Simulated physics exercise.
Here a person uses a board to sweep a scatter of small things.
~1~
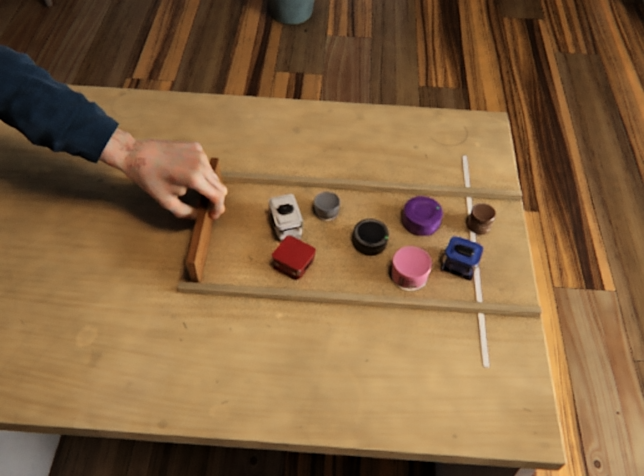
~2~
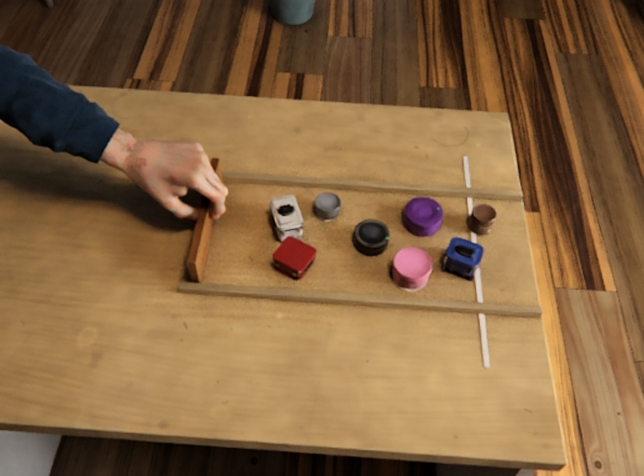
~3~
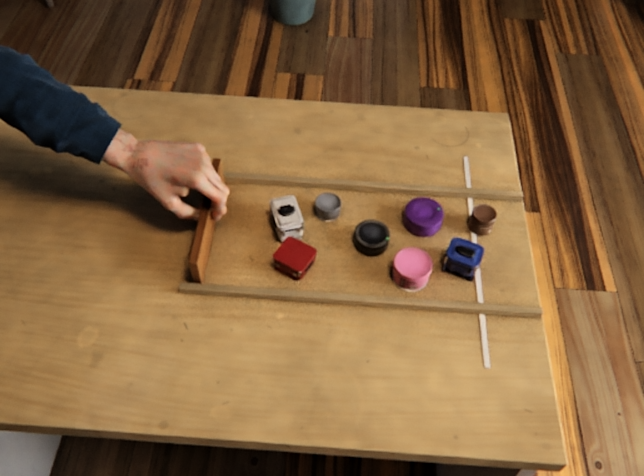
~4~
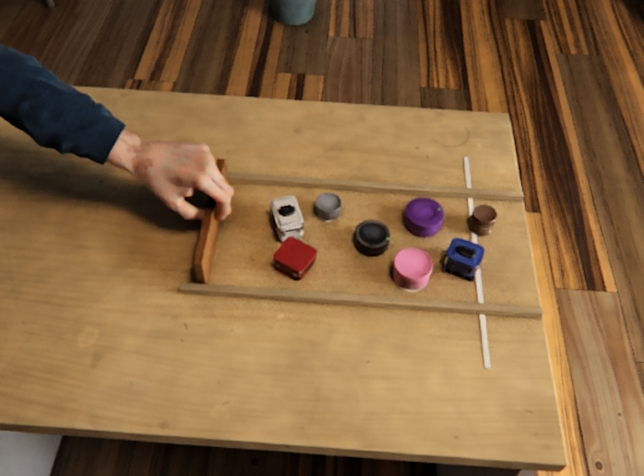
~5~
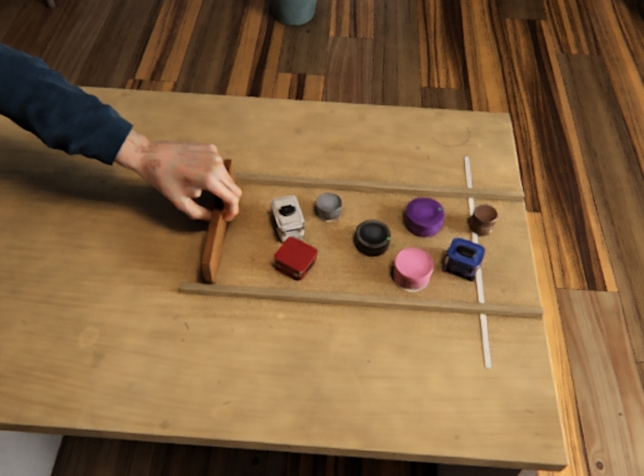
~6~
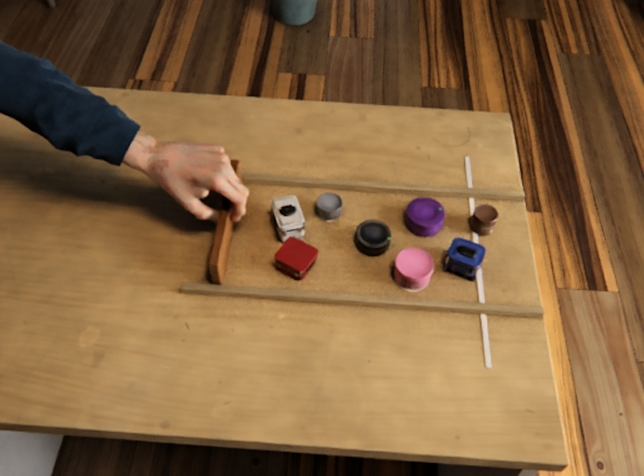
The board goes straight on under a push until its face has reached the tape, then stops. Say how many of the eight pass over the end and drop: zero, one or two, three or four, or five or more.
The count is one or two.
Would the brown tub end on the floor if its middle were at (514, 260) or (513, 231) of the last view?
Placed there, the brown tub ends up gone, and in the other spot it ends up gone.
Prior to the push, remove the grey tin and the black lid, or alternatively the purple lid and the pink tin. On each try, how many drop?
Tally per try: 1 / 0.
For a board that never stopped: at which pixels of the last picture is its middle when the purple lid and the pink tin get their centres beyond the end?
I reckon its middle sits around (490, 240) and then around (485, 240).
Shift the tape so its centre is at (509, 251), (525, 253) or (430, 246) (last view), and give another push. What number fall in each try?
Counts per try: 5; 8; 0.
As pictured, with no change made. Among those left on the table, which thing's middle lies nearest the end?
That's the pink tin.
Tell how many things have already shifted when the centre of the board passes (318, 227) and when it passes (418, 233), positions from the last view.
First 3, then 8.
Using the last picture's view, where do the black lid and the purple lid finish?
They finish at roughly (521, 242) and (519, 212) respectively.
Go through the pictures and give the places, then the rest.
Brown tub (481, 219); blue case (462, 258); purple lid (422, 216); board (206, 218); tape (474, 248), in the first picture.
Blue case (463, 258); white case (286, 218), in the second picture.
Purple lid (423, 217); board (208, 219), in the third picture.
Brown tub (483, 220); grey tin (328, 207), in the fourth picture.
Blue case (464, 259); black lid (373, 238), in the fifth picture.
Brown tub (484, 220); blue case (464, 259); purple lid (424, 217); board (227, 220); tape (477, 249), in the sixth picture.
Soon after, none off yet; brown tub at rest near (484, 220); blue case at rest near (464, 259); purple lid at rest near (424, 217).
Then, none off yet; brown tub at rest near (484, 220); blue case at rest near (464, 259); purple lid moving near (433, 215).
Further on, none off yet; brown tub moved about its own width near (506, 224); blue case moved about its own width near (513, 253); purple lid moved about its own width near (476, 212).
By the end, the number that fall off is one or two; fallen, blue case and brown tub.
